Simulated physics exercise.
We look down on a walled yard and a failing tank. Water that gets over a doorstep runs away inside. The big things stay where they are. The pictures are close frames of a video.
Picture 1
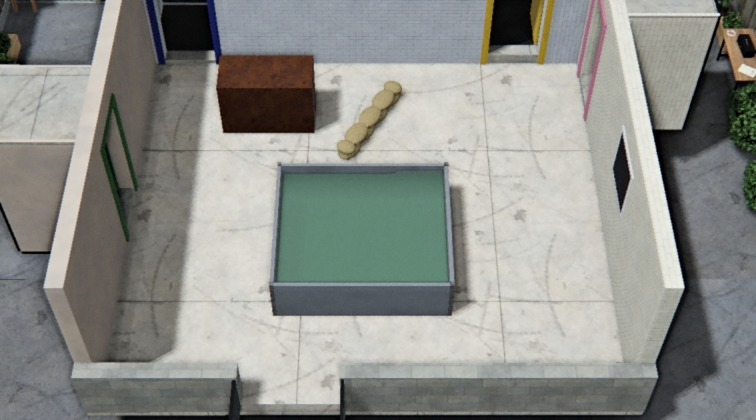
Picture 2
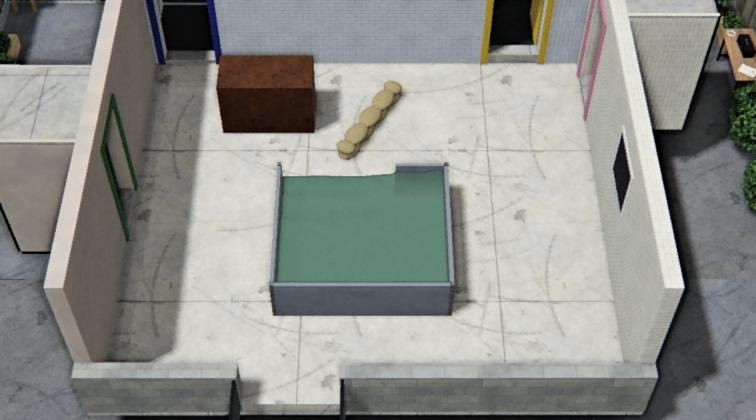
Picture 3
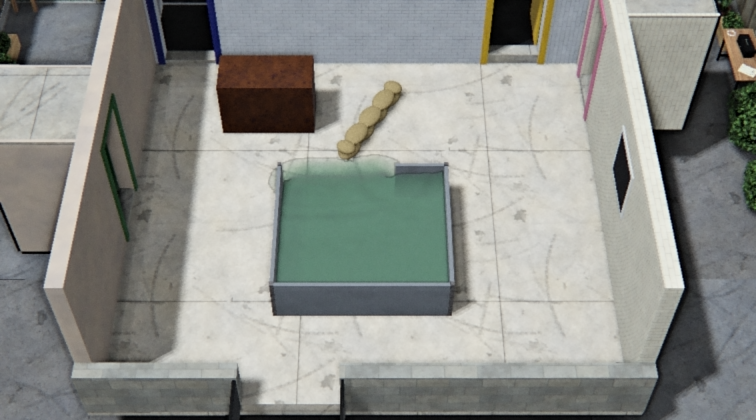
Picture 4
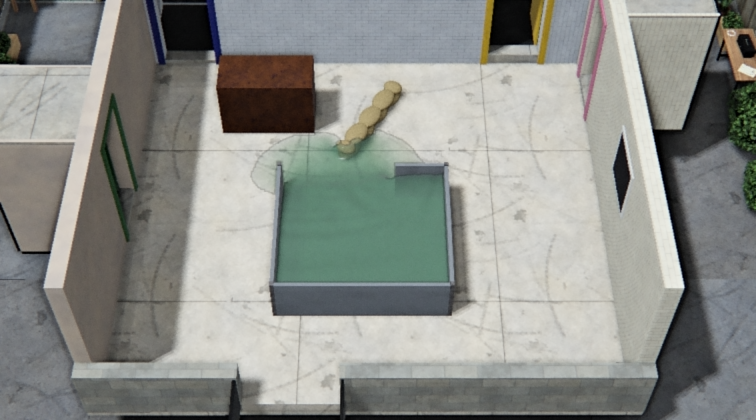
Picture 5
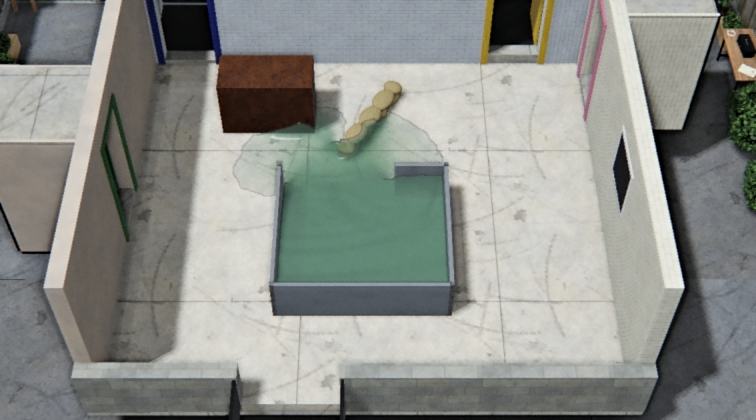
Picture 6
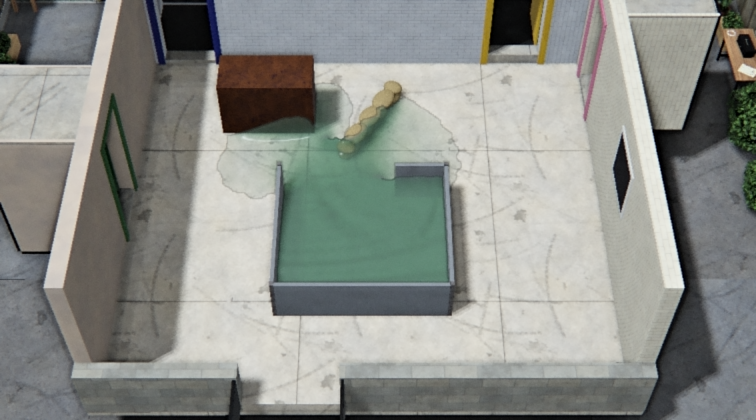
The clip opens on a walled yard with a water tank full of still, green water, near a rusty brown block and a diagonal row of round tan posts. A gap appears in the tank's far side, and water pours out, spreading across the pale floor around the posts and reaching the block.
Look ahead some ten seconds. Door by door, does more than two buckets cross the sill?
One by one: The green door lets in a lot; the blue door lets in a lot; the yellow door admits no more than that; the pink door lets in a lot.
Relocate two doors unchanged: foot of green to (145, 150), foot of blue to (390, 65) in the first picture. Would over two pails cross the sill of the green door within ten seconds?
In short: The green door lets more in.
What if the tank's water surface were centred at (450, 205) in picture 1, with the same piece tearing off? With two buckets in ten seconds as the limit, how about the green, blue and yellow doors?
One by one: The green door stays under, the blue door goes over, the yellow door lets more in.
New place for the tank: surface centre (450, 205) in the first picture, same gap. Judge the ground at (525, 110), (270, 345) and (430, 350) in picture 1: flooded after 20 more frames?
One after the other: Wet, free of water, no water.
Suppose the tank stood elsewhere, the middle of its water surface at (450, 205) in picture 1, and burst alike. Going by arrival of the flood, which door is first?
It is the door marked yellow.
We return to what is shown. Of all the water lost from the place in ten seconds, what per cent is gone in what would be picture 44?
Close to 75 %.
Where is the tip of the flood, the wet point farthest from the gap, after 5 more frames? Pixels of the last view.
Around (501, 66).
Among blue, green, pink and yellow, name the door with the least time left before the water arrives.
That is the yellow one.
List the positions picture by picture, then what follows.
Still water in the water tank at (362, 225), in the first frame.
The front is at a hidden place, out from the gap on the water tank's far side, in the second frame.
Water pours out on the water tank's far side and has run to a hidden place, in the third frame.
Water pours out on the water tank's far side and has run to (401, 144), in the fourth frame.
The front is at (394, 118), out from the gap on the water tank's far side, in the fifth frame.
Water pours out on the water tank's far side and has run to (321, 87), in the sixth frame.
A moment on, water covers 25 % of the floor; the green door not reached, the blue door not reached, the yellow door not reached, the pink door not reached.
Next, water covers 40 % of the floor; the green door wet at the sill, nothing in, the blue door not reached, the yellow door wet at the sill, nothing in, the pink door wet at the sill, nothing in.
Then, water covers 60 % of the floor; the green door over two buckets in, the blue door over two buckets in, the yellow door wet at the sill, nothing in, the pink door far over two buckets in.
Later, water covers 90 % of the floor; the green door over two buckets in, the blue door far over two buckets in, the yellow door wet at the sill, nothing in, the pink door far over two buckets in.
In the end, water covers 95 % of the floor; the green door over two buckets in, the blue door far over two buckets in, the yellow door wet at the sill, nothing in, the pink door far over two buckets in.
